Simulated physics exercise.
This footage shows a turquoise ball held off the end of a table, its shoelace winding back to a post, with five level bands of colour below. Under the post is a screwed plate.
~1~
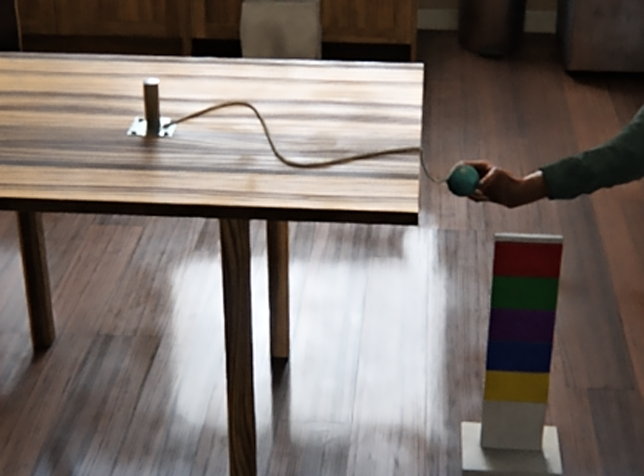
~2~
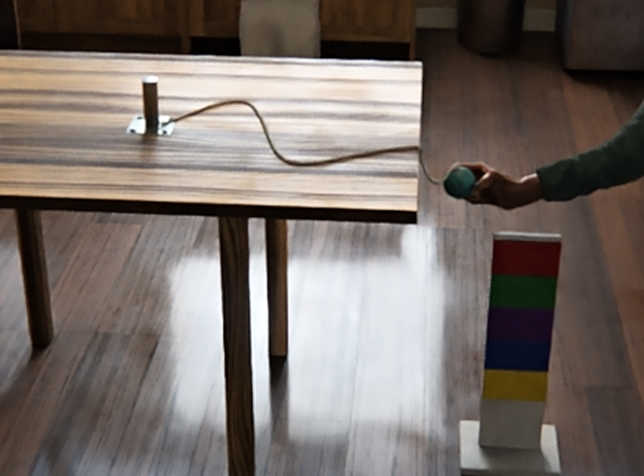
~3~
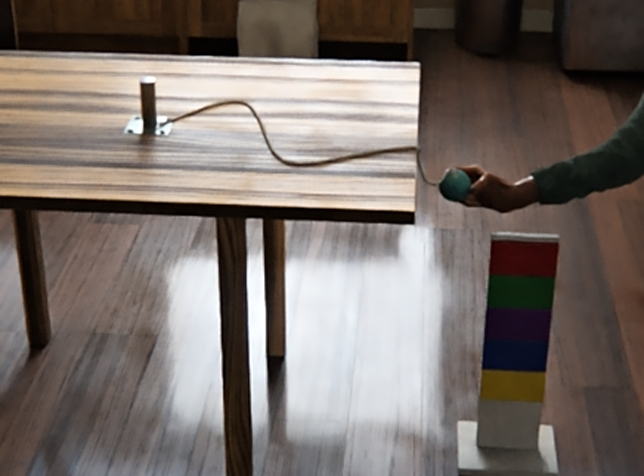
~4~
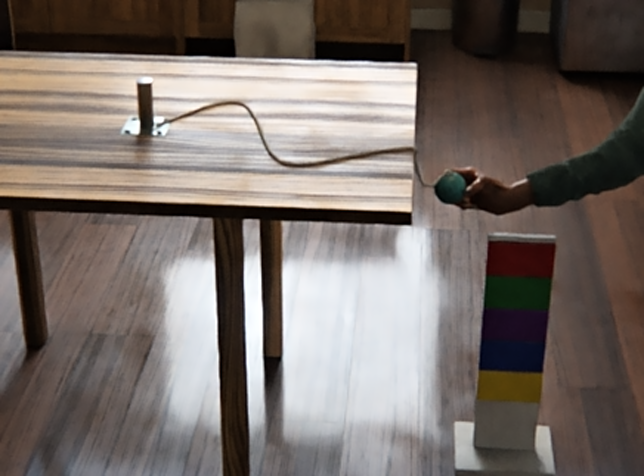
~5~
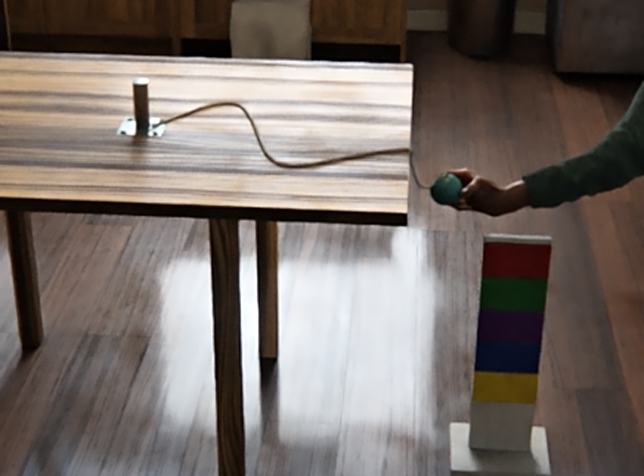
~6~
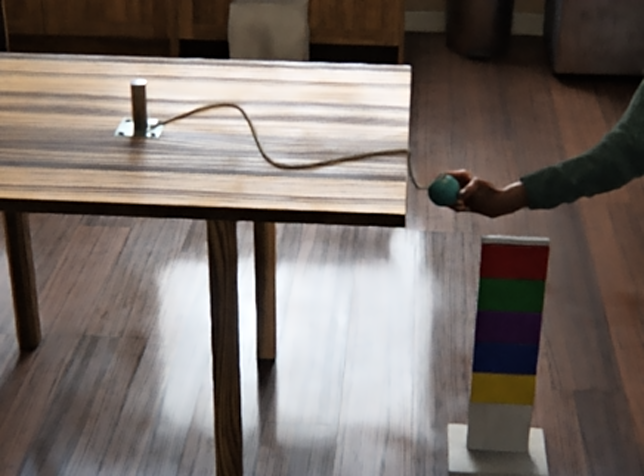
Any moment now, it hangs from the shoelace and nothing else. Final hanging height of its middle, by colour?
Blue band.
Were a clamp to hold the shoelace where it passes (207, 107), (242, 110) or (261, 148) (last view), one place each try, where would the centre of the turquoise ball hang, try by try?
They end up at (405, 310), (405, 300) and (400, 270).
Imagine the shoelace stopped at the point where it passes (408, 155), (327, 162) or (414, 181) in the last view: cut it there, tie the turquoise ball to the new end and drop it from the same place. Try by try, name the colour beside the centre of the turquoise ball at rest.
Results, first to last: Green; above them all; purple.
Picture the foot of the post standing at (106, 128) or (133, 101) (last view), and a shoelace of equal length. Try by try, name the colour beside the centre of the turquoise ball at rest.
For the first spot, purple; for the second, purple.
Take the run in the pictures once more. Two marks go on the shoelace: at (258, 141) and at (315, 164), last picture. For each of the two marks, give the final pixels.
About (360, 132), and the other about (408, 182).
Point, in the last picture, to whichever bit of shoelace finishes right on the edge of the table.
Check around (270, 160) - that's where it is.
Soon after, ball near (377, 338); level with blue.
After that, ball near (413, 343); level with blue.
In the end, ball near (398, 341); level with blue. The blue one.
